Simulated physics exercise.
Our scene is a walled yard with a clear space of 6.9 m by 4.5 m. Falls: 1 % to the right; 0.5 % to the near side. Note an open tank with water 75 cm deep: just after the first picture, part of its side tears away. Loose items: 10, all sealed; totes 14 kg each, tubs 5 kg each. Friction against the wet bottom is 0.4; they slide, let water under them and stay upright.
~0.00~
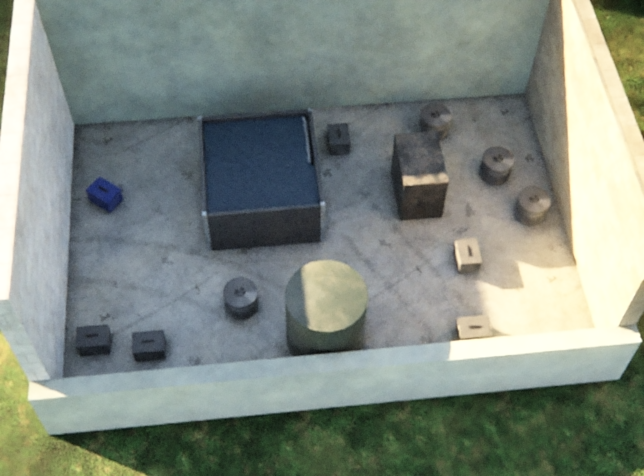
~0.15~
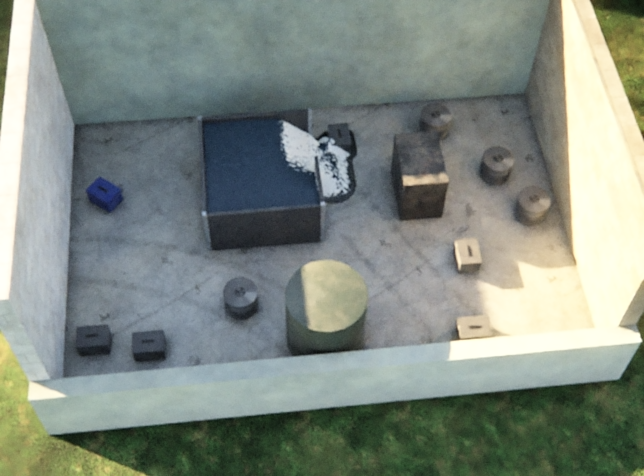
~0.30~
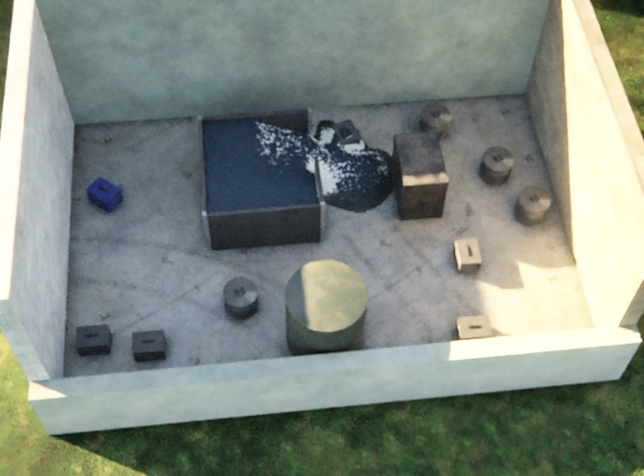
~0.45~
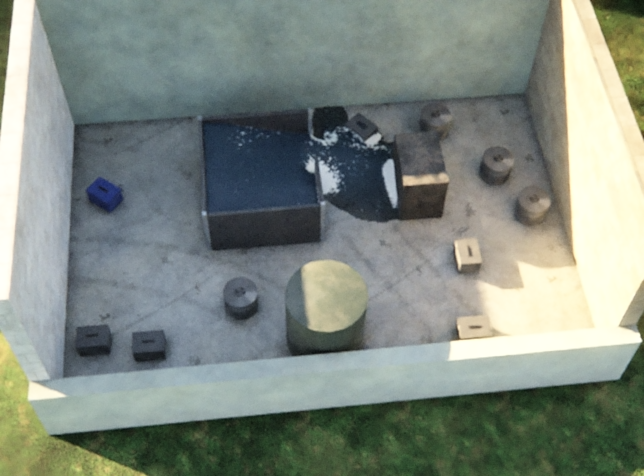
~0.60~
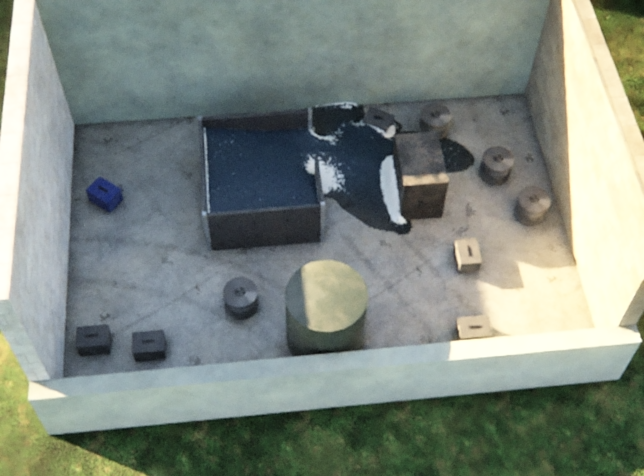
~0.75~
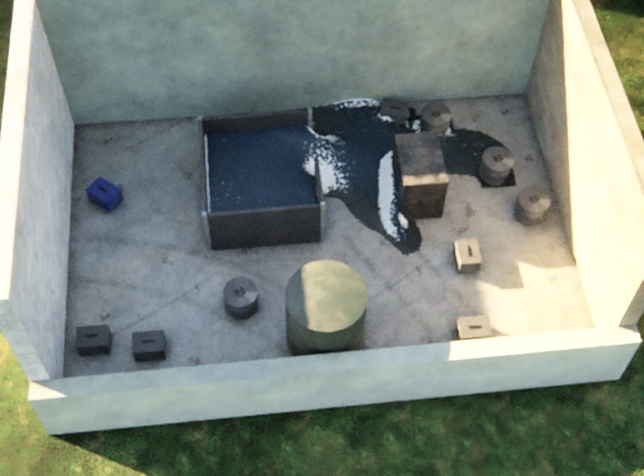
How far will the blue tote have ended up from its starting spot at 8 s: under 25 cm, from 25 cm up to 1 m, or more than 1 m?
Under 25 cm.
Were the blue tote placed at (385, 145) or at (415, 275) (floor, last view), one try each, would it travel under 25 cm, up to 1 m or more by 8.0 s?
In that order: It ends far away; it moves a short way.
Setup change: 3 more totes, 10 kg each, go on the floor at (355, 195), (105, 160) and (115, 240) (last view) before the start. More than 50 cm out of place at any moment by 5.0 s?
Well, in that order it's higher, lower and lower.
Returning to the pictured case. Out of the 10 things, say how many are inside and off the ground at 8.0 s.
Total: 4.
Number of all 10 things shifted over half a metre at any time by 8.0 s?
That comes to 6.
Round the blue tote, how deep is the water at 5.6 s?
Somewhere close to 0 cm.
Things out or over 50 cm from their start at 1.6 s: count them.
By that point, 2.
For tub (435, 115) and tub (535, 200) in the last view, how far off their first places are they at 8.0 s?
Respectively: 350 cm / 100 cm.
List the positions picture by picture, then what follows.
The first picture shows the blue tote at (103, 190), on the bottom; water covers 2.4 m2; 0 of 10 have shifted.
The second picture shows the blue tote at (103, 190), on the bottom; water covers 3.0 m2; 0 of 10 have shifted.
The third picture shows the blue tote at (103, 190), on the bottom; water covers 3.8 m2; 1 of 10 have shifted.
The fourth picture shows the blue tote at (103, 190), on the bottom; 4.5 m2 under water; 1 of 10 have shifted.
The fifth picture shows the blue tote at (103, 190) rests on the ground; 5.3 m2 under water; 1 of 10 have shifted.
The sixth picture shows the blue tote at (103, 190), on the bottom; 6.1 m2 under water; 1 of 10 have shifted.
After 1.6 s the blue tote is near (103, 190), 0.0 m from its start, aground; 2 afloat.
After 3.6 s the blue tote is near (103, 190), 0.0 m from its start, aground; 5 afloat.
After 5.6 s the blue tote is near (103, 190), 0.0 m from its start, aground; 4 afloat.
After 8.0 s the blue tote is near (103, 190), 0.0 m from its start, aground; 4 afloat.
